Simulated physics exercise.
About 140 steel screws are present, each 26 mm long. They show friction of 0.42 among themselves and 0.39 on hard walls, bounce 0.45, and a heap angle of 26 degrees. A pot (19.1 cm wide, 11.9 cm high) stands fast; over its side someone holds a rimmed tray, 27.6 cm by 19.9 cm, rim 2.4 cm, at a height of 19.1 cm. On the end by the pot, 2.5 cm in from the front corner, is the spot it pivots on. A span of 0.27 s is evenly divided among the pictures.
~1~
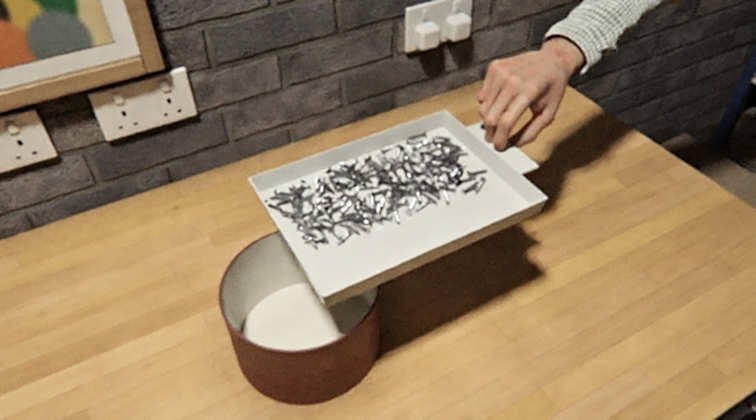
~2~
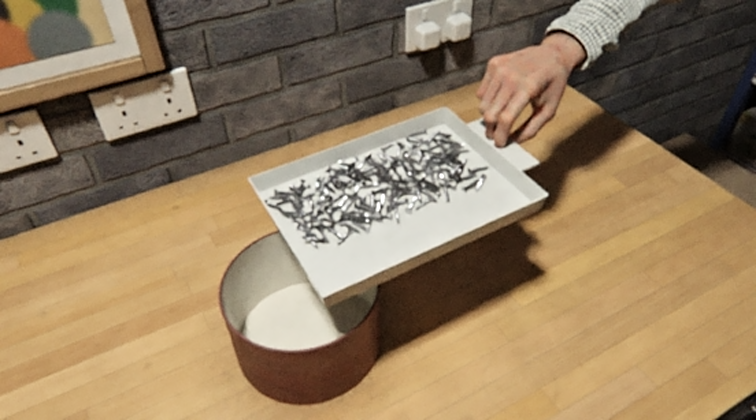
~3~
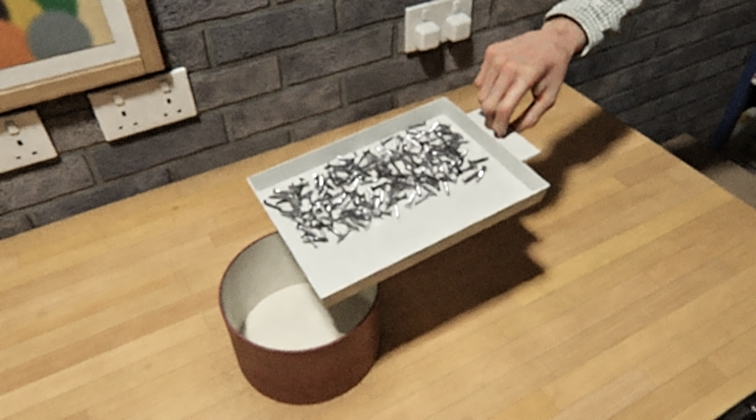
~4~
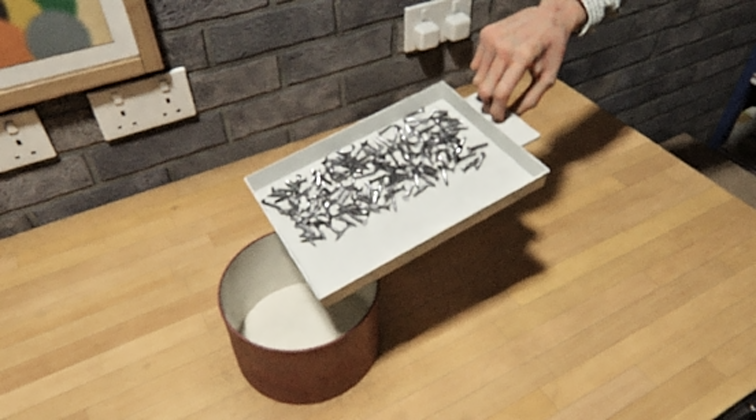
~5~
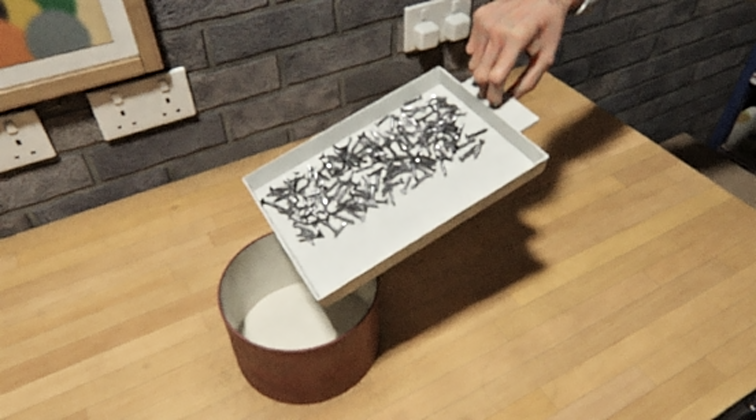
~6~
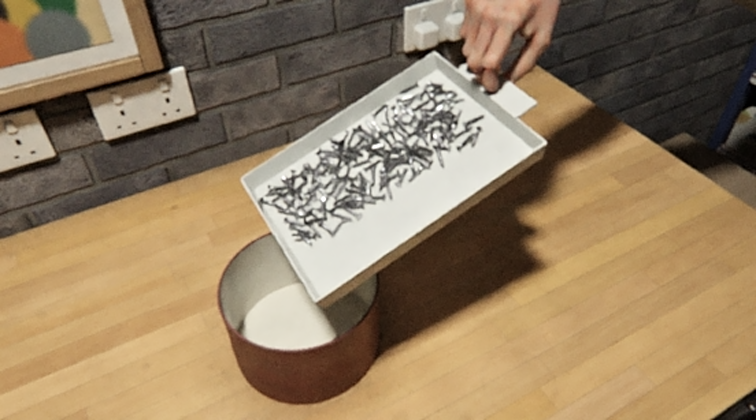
We see a hand holding the tab of a white rimmed tray scattered with small dark metallic pieces, its near end over a reddish-brown round pot; the hand gradually raises the far side, tilting the tray while the pieces stay bunched.
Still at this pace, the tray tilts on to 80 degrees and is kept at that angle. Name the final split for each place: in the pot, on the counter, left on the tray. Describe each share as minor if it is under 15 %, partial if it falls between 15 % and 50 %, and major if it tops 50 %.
Outcome: Pot: A sizeable amount. Counter: A sizeable amount. Tray: A sizeable amount.
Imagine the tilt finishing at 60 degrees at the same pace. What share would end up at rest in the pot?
About 35 in a hundred would end up in the pot.
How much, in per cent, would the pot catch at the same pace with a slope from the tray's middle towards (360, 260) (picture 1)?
Some 0 per cent.
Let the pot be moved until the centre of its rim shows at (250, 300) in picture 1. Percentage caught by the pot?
I'd expect near 60 per cent.
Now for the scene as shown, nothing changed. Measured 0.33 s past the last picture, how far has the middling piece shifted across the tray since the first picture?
Roughly 7 cm.
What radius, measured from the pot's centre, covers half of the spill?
That comes to near 20 cm.
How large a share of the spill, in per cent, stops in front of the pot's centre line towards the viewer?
Near 50 in a hundred.
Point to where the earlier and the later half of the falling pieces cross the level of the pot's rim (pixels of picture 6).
Around (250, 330), then (250, 300).
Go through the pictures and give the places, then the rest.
In the first frame, tray tilt 0 degrees, front corners at (325, 292) and (542, 197); middle of the pieces at (385, 181); pot at (300, 283).
In the second frame, tray tilt 1 degrees, front corners at (325, 292) and (543, 194); middle of the pieces at (385, 180).
In the third frame, tray tilt 4 degrees, front corners at (323, 293) and (544, 184), lowest corner left front; middle of the pieces at (384, 174).
In the fourth frame, tray tilt 9 degrees, front corners at (321, 294) and (544, 170), lowest corner left front; middle of the pieces at (382, 167).
In the fifth frame, tray tilt 14 degrees, front corners at (319, 295) and (543, 156), lowest corner left front; middle of the pieces at (379, 159).
In the sixth frame, tray tilt 19 degrees, front corners at (317, 296) and (541, 142), lowest corner left front; middle of the pieces at (376, 152); pot at (299, 282).
Then, 0.33 s after the last picture, tilt 49 degrees; the tray holds 100 %, the pot 0 %.
Then, 0.56 s after the last picture, tilt 69 degrees; the tray holds 70 %, the pot 0 %.
Then, 0.89 s after the last picture, tilt 80 degrees; the tray holds 35 %, the pot 40 %.
In the end, pot 40 %, counter 25 %, tray 35 %.
